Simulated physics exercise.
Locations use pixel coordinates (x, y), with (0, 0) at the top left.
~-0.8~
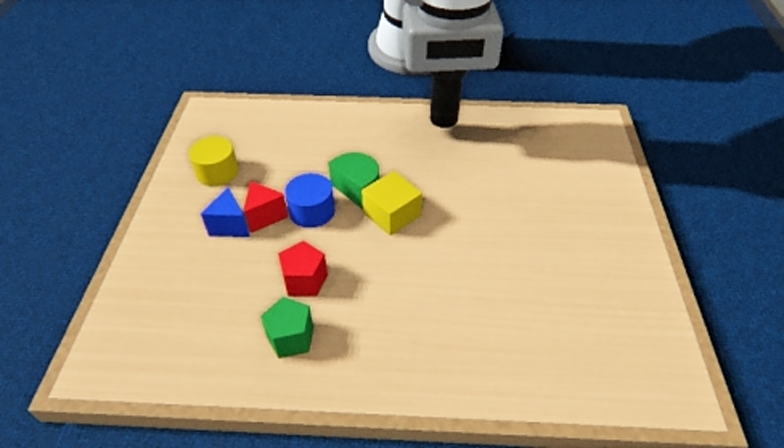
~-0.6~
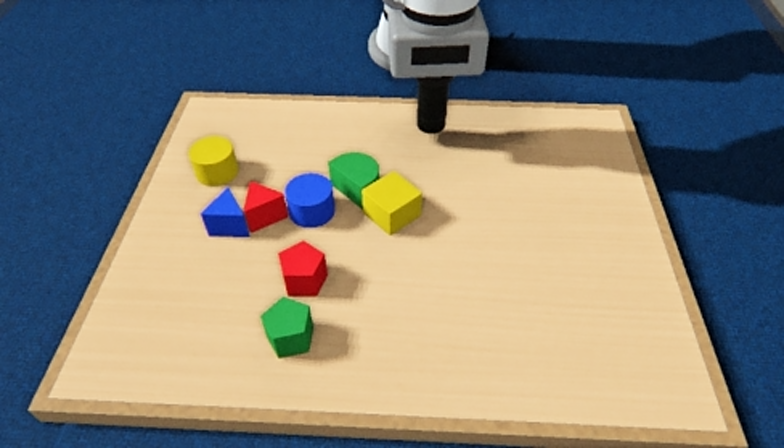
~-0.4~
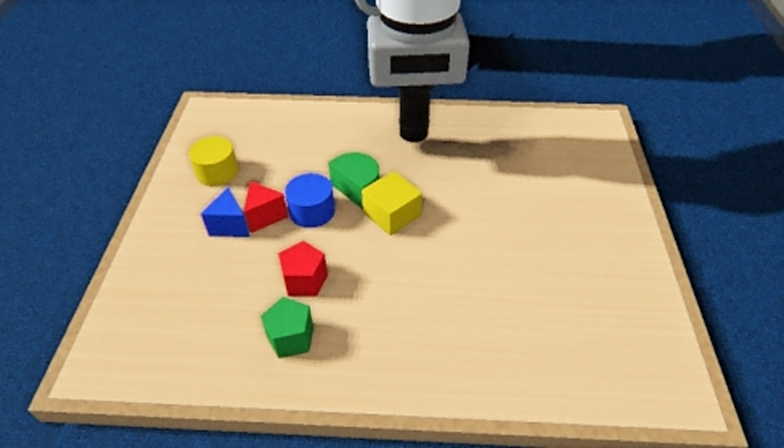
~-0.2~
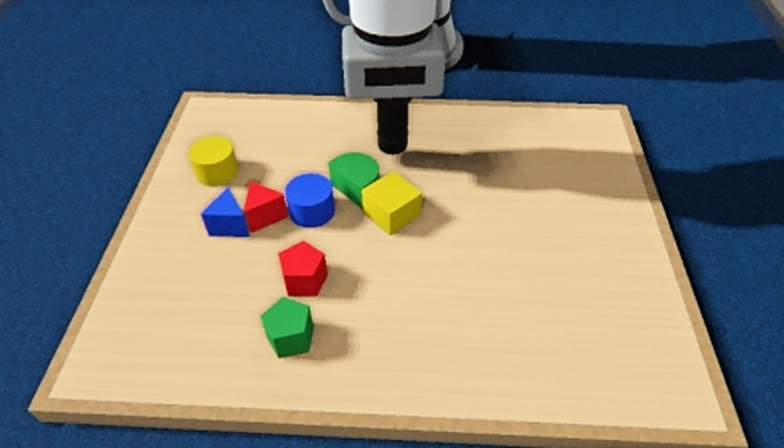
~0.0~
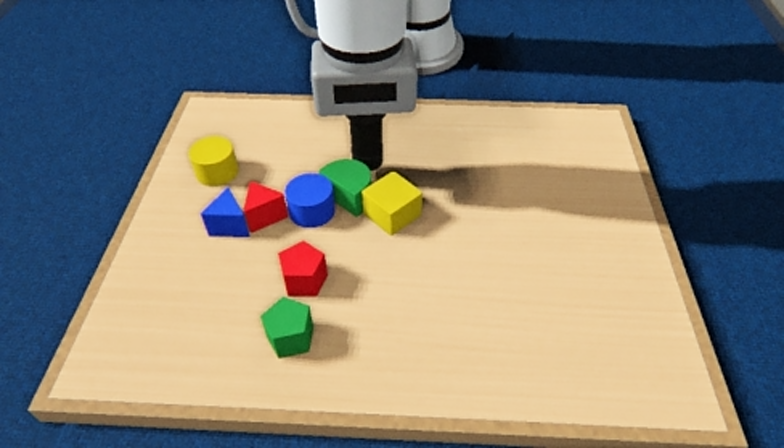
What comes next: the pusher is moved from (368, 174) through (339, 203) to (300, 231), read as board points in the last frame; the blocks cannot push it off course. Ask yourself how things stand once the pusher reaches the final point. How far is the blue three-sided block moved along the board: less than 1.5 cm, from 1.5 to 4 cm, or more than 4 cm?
Displaced 1.5 to 4 cm.
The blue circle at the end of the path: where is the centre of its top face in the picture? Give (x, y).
The centre of its top face lies at (231, 259).
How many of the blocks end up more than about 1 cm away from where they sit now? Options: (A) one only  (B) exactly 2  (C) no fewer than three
Letter C.
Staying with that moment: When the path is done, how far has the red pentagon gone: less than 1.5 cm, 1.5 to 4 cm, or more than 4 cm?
The answer will be the middling band, 1.5 to 4 cm.
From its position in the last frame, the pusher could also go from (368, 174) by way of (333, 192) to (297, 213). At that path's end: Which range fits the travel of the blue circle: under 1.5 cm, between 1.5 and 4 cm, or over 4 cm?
My answer is that it shifts over 4 cm.
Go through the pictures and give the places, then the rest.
In the first picture, tip of the pusher at (444, 120), middles of tops, blue three-sided block at (224, 205), red three-sided block at (260, 195), red pentagon at (300, 259), blue circle at (309, 189), green D-shaped block at (357, 166).
In the second picture, pusher at (431, 126), nothing pushed.
In the third picture, pusher at (414, 134), nothing pushed.
In the fourth picture, pusher at (393, 146), nothing pushed.
In the fifth picture, pusher at (368, 162), blue three-sided block at (224, 205), red three-sided block at (260, 195), red pentagon at (300, 259), blue circle at (309, 189), green D-shaped block at (348, 174).
On the path given first. One third of the way, pusher at (348, 182); blue three-sided block at (207, 206), turned 45° clockwise; red three-sided block at (239, 207), turned 30° clockwise; blue circle at (284, 209); green D-shaped block at (323, 194).
Two thirds of the way, pusher at (326, 202); blue three-sided block at (200, 204), turned 65° clockwise; red three-sided block at (225, 219), turned 75° clockwise; blue circle at (259, 232); green D-shaped block at (301, 215).
At the end, pusher at (298, 220); blue three-sided block at (200, 204), turned 70° clockwise; red three-sided block at (220, 224), turned 95° clockwise; red pentagon at (292, 278), turned 35° anticlockwise; blue circle at (231, 259); green D-shaped block at (276, 237).
